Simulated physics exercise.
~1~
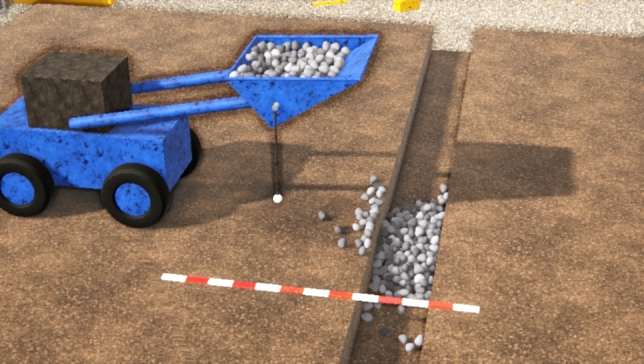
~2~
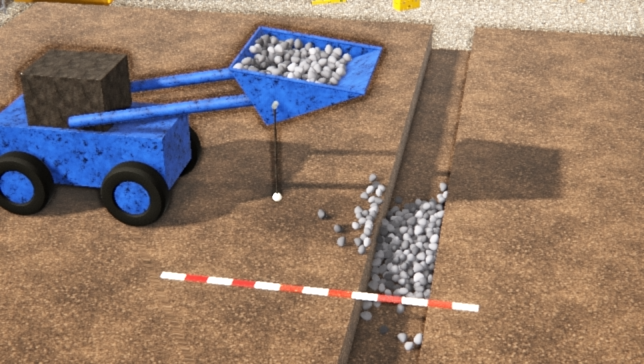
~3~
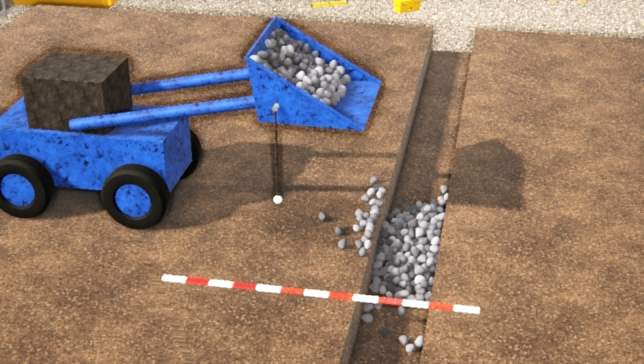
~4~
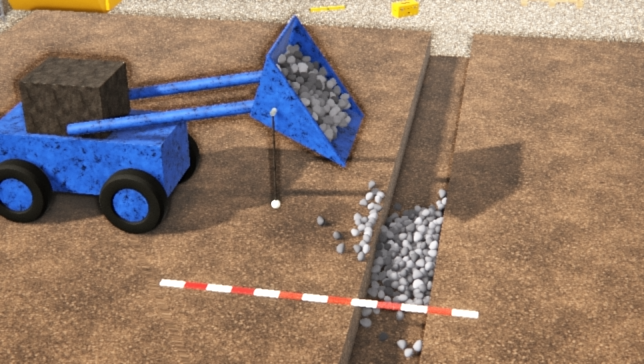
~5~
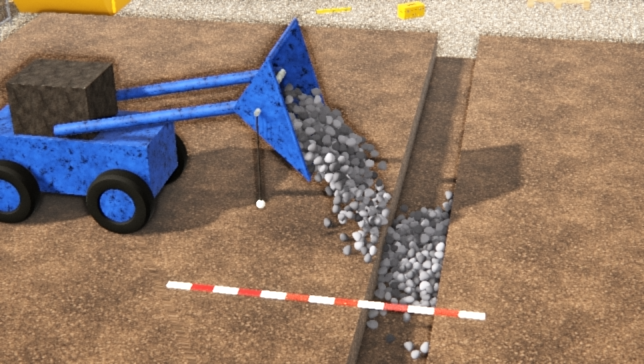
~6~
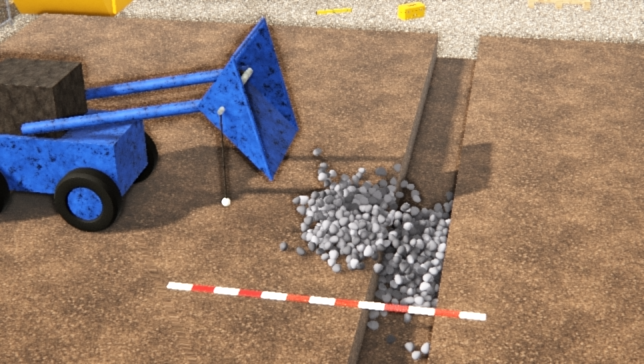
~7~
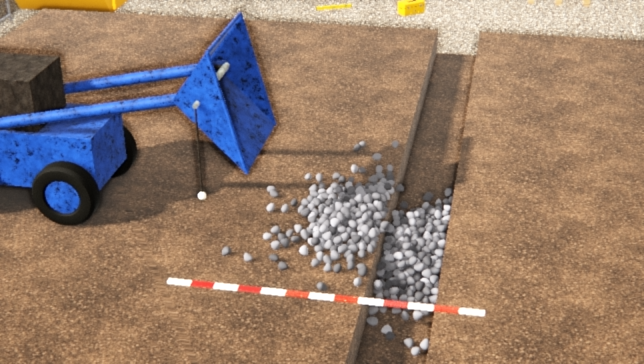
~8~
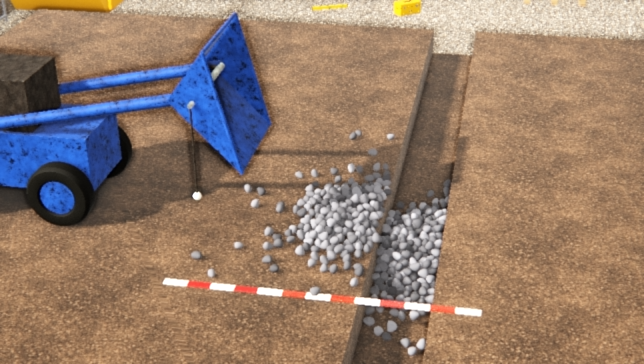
On bare brown ground, a blue wheeled loader tips grey stones beside a trench, backing left as most settle short of it.
